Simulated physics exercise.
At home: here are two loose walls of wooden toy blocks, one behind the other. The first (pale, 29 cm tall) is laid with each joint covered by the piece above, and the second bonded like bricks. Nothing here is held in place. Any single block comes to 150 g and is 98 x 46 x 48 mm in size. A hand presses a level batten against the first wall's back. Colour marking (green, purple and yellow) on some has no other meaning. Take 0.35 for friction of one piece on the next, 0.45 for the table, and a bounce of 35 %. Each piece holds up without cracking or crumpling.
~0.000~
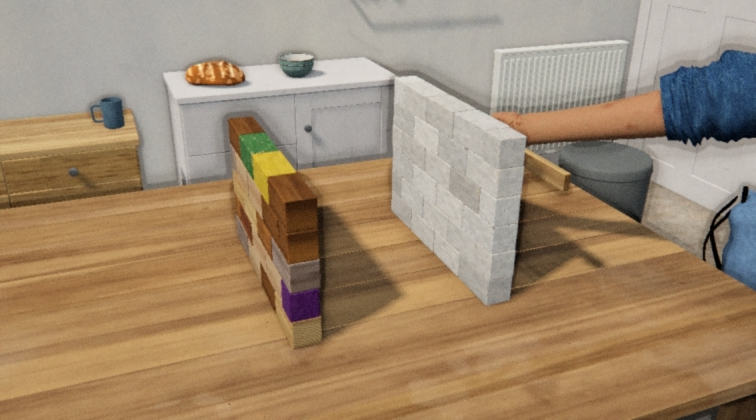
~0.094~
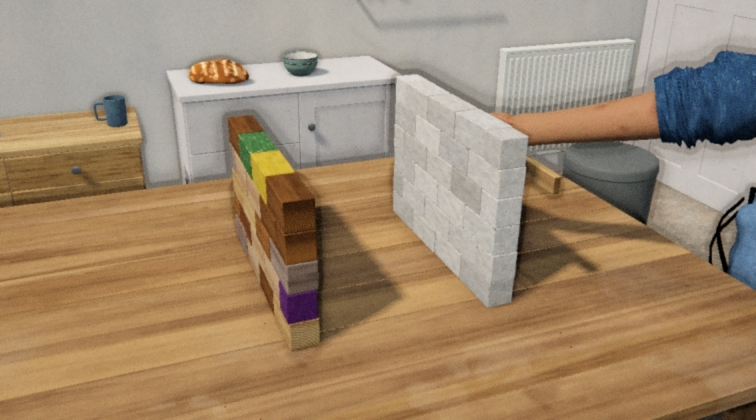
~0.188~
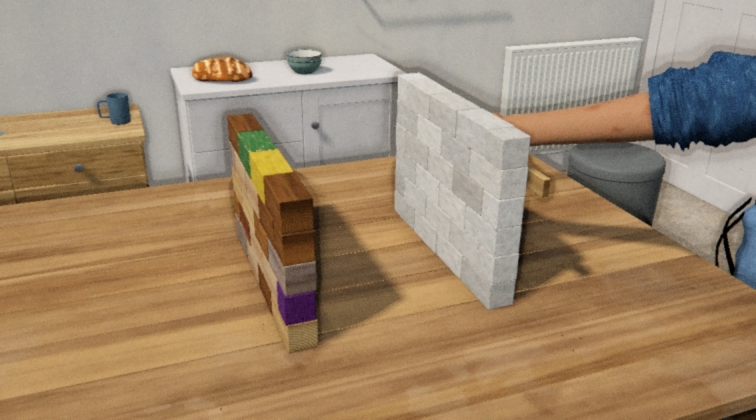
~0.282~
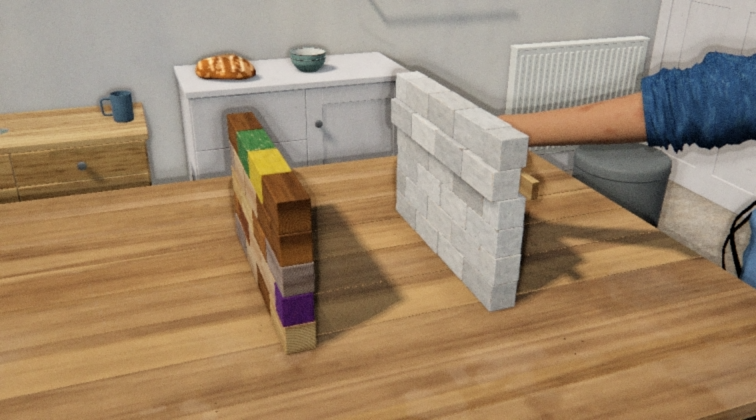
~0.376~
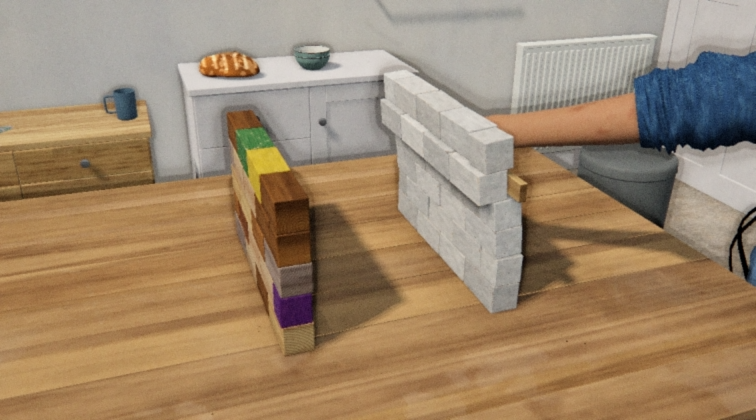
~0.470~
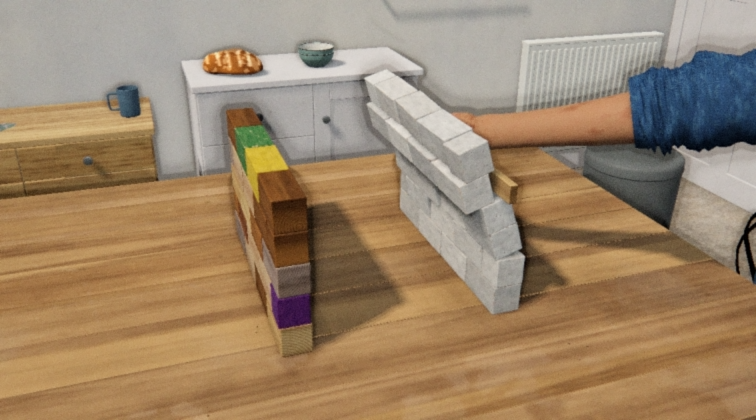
We see a hand push a wooden batten against the back of a pale block wall on a table, shoving its upper rows leftward and tilting them toward a multicoloured block wall, which stays still.
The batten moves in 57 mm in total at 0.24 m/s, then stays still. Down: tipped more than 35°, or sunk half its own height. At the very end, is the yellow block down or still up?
At the very end the yellow block is still up.
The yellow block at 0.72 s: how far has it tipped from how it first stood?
Near 0 degrees from how it began.
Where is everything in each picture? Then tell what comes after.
In the first picture (pixels give the middle of a visible side; the camera moves round a little), batten (567, 183) 53 mm from the wall; yellow block (274, 162); green block (259, 142); purple block (305, 306); none of the others has stirred.
In the second picture, batten (557, 186) 30 mm from the wall; yellow block (272, 162).
In the third picture, batten (547, 188) 8 mm from the wall; yellow block (271, 161).
In the fourth picture, batten (535, 191) 15 mm in; yellow block (269, 160).
In the fifth picture, batten (524, 193) 37 mm in; yellow block (268, 159); none of the others has stirred.
In the sixth picture, batten (514, 195) 55 mm in; yellow block (266, 158); purple block (294, 313); green block (254, 135); none of the others has stirred.
After 0.58 s, 15 of the pale wall down; none of the 22 blocks of the second wall down; yellow block unmoved.
In the end (1.3 s), 15 of the pale wall down; none of the 22 blocks of the second wall down; yellow block unmoved; green block unmoved; purple block unmoved. From the last view, middles, yellow block near (267, 173), green block near (255, 150).
